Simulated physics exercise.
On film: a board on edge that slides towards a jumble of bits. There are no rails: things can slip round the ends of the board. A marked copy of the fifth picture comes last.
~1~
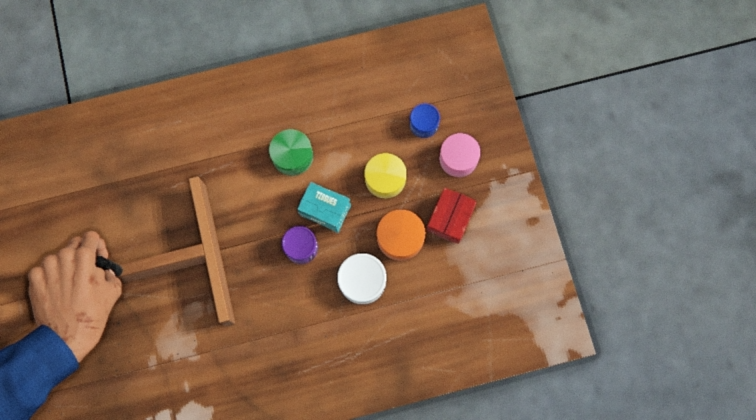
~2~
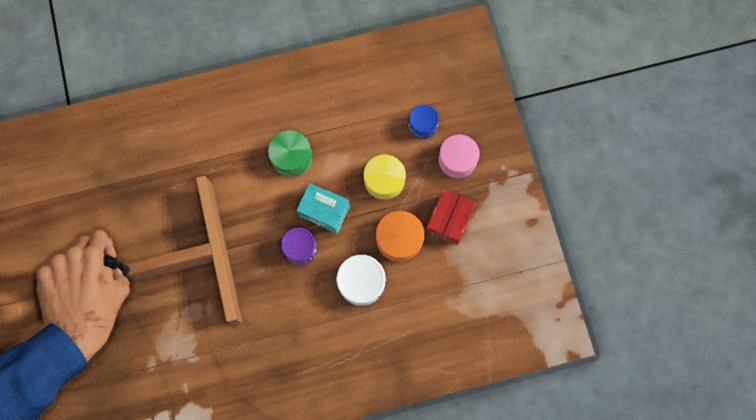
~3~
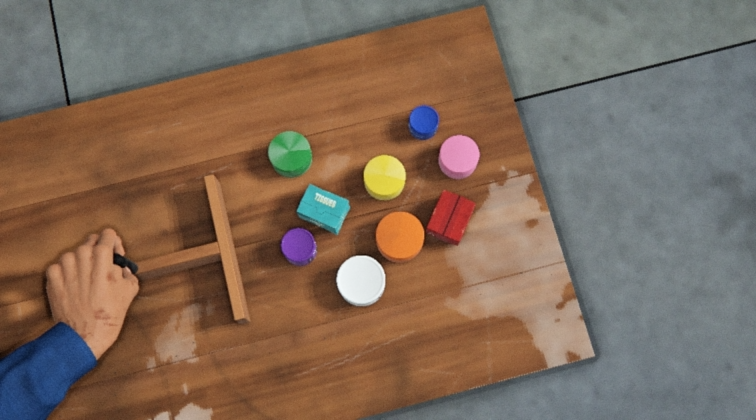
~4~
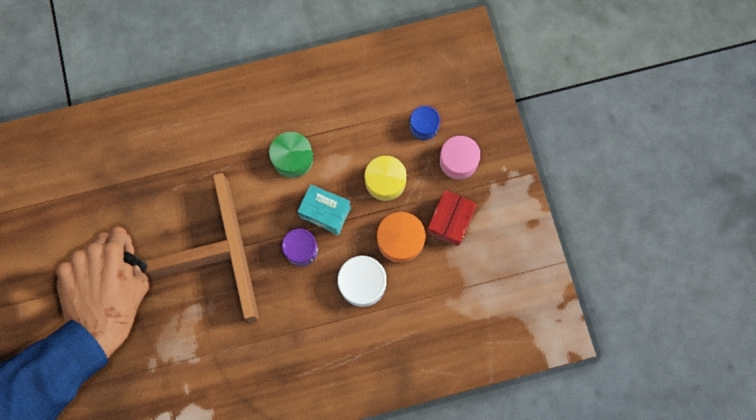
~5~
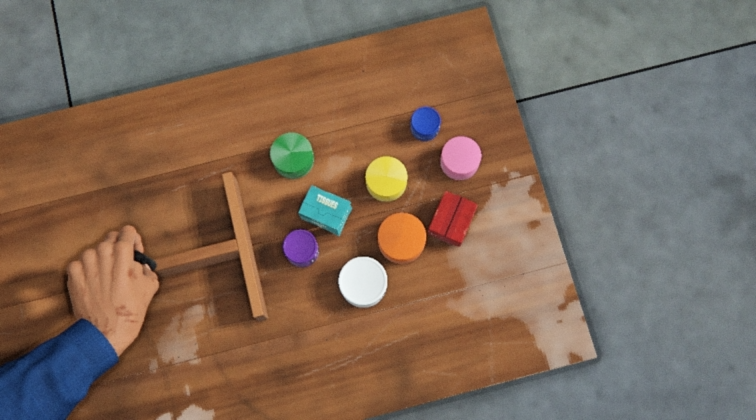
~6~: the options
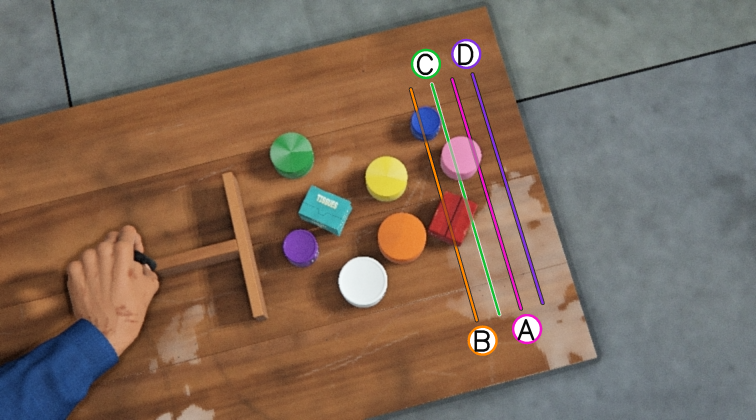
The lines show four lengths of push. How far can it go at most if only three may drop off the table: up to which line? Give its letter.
No fourth one falls up to D.
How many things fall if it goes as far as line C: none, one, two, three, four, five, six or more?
The count is none.
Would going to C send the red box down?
No.
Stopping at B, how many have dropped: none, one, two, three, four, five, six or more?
In all, none.
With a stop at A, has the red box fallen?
Yes.
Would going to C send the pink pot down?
No.
On the marked copy, A at (485, 190); B at (443, 201); C at (464, 195); D at (506, 185).
Taking D. A third of the way, board (338, 219); green tin (318, 137); white tub (383, 278).
Two thirds of the way, board (432, 195); red box (511, 184); pink pot (477, 151).
When it is over, board (506, 176); pink pot over the edge; red box over the edge; three fallen.
As for the rest, A is within the limit but short; B is within the limit but short; C is within the limit but short.
